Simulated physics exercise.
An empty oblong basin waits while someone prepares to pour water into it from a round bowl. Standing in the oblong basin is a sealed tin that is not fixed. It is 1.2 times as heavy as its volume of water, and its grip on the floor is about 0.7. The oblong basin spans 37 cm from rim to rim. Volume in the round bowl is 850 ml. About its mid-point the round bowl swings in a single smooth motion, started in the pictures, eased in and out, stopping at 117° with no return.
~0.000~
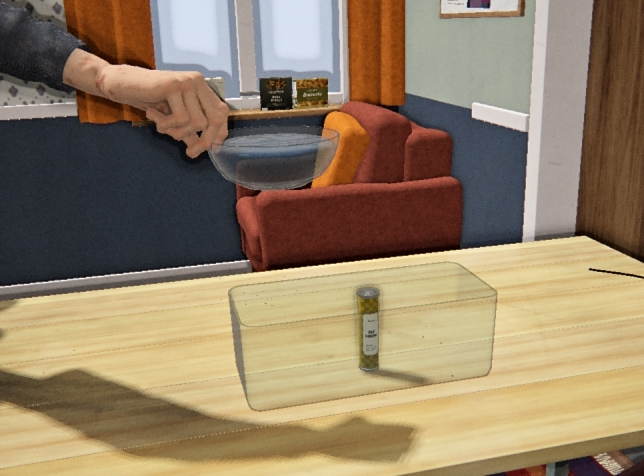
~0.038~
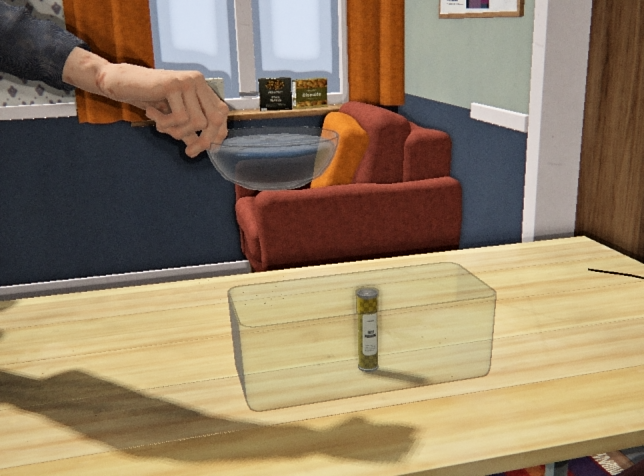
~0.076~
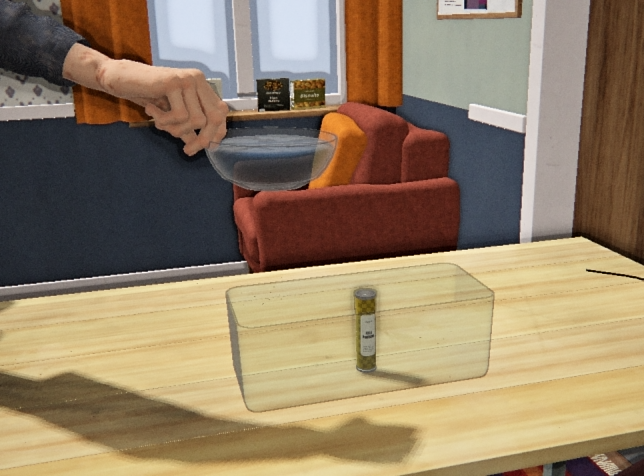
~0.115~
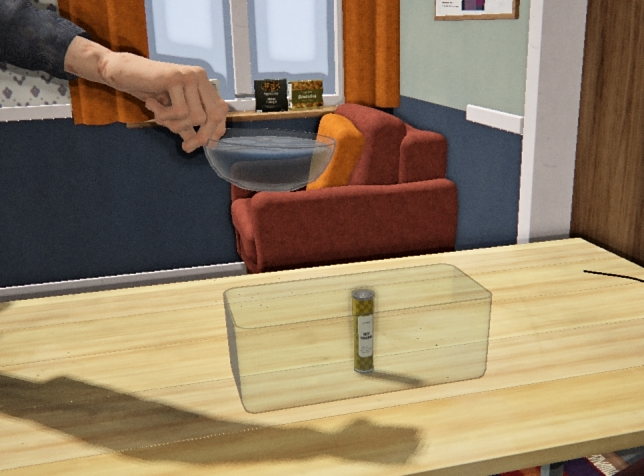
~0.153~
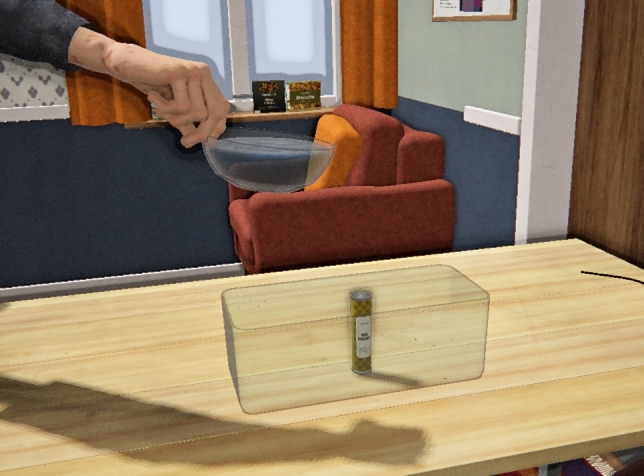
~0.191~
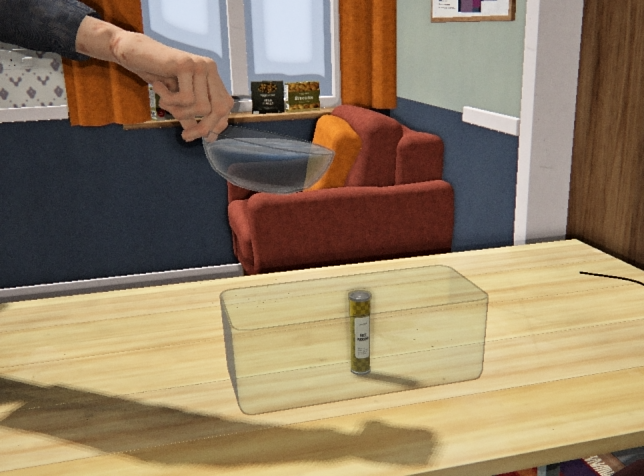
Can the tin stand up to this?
My bet is it never capsizes.
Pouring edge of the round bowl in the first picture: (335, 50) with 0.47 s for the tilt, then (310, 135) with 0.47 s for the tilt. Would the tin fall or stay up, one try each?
In the first try it remains standing; in the second it comes down.
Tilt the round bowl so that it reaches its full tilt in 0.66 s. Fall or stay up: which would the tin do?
The tin stays balanced.
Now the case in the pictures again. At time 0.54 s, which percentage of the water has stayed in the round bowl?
16 %.
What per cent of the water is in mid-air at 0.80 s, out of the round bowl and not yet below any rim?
Some 4 % is up in the air.
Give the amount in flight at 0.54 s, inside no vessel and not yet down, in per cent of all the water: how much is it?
Roughly 64 %.
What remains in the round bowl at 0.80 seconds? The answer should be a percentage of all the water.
I'd say some 0 per cent remains.
After 0.54 s the tilt is 82° and 16 per cent is still to pour; the tin stands where it began.
After 0.80 s the tilt is 116° and 0 per cent is still to pour; the tin stands where it began.
After 1.07 s the tilt is 117° and 0 per cent is still to pour; the tin stands where it began.
After 1.36 s the tilt is 117° and 0 per cent is still to pour; the tin stands where it began.
In the end the tin stands where it began.
